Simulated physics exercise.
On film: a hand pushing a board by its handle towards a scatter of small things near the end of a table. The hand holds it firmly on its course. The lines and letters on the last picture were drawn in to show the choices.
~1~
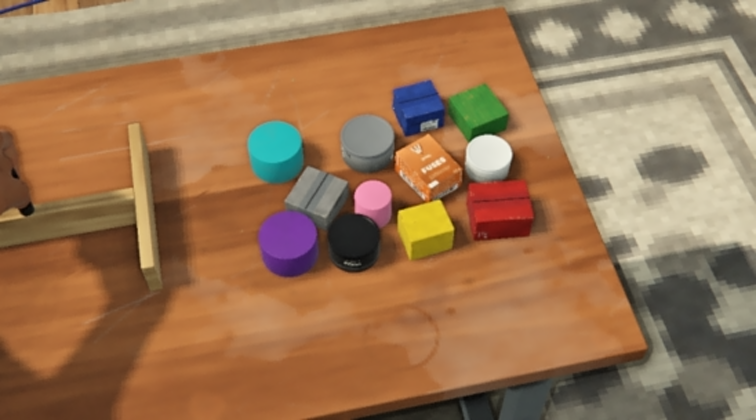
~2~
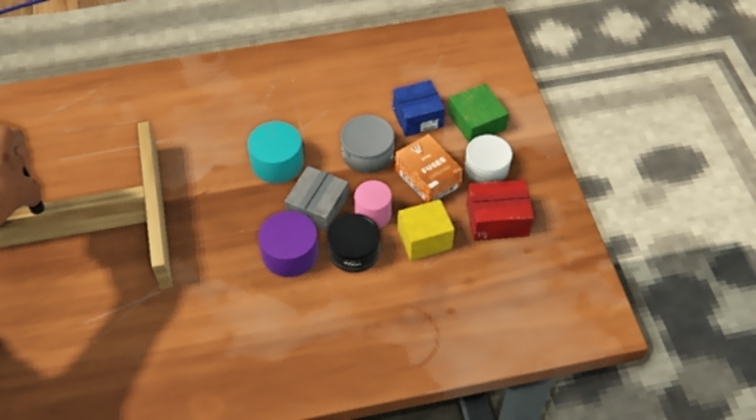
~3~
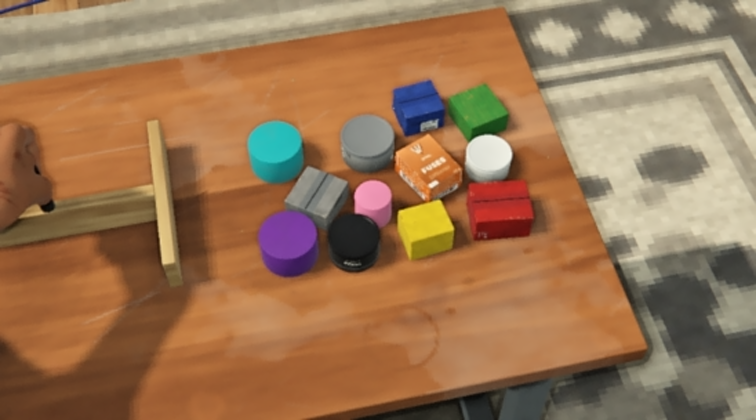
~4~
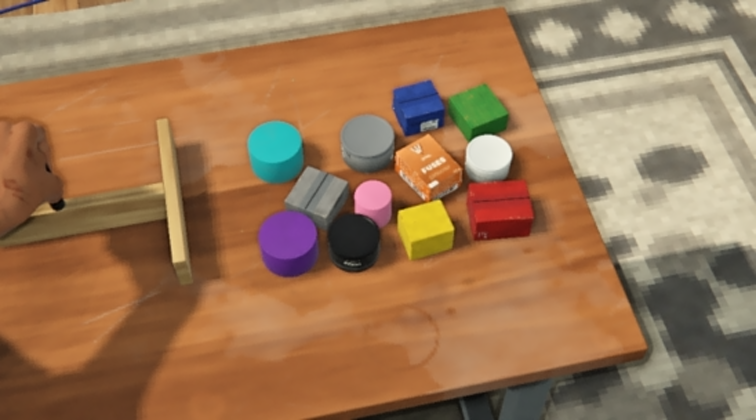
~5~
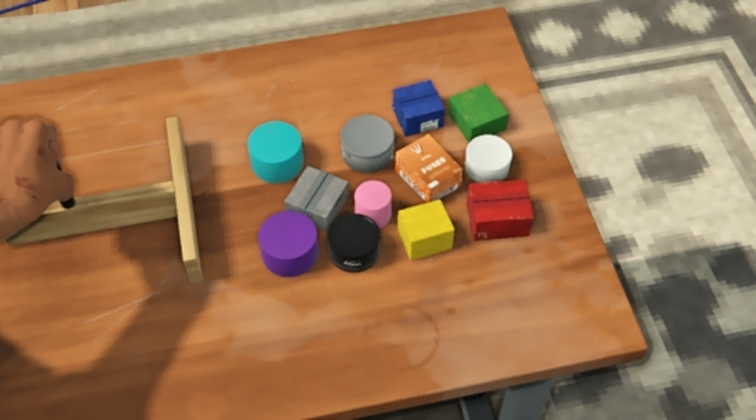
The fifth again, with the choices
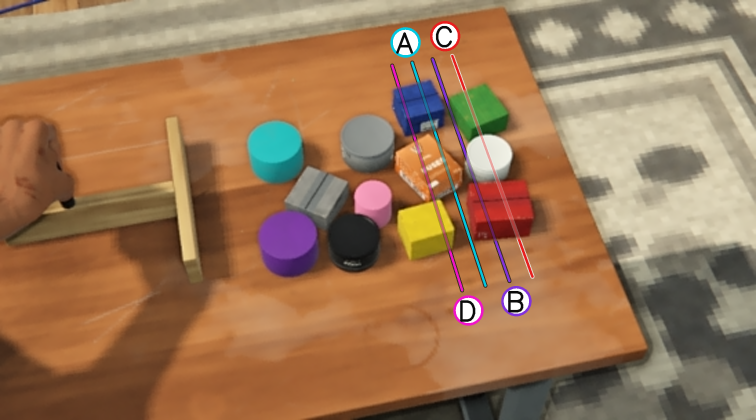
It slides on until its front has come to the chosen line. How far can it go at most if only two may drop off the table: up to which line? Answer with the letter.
No farther than C.
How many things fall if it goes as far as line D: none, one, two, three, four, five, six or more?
By then, none.
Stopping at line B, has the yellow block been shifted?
Yes.
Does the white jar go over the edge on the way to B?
Yes.
On the marked copy, A at (446, 165); B at (468, 161); C at (489, 157); D at (424, 169).
Taking C. A third of the way, board (293, 165); black jar (396, 243); yellow block (441, 229).
Two thirds of the way, board (404, 146); green block (508, 105); white jar (517, 147).
When it is over, board (488, 132); green block over the edge; white jar over the edge; two fallen.
As for the rest, A is within the limit but short; B is within the limit but short; D is within the limit but short.
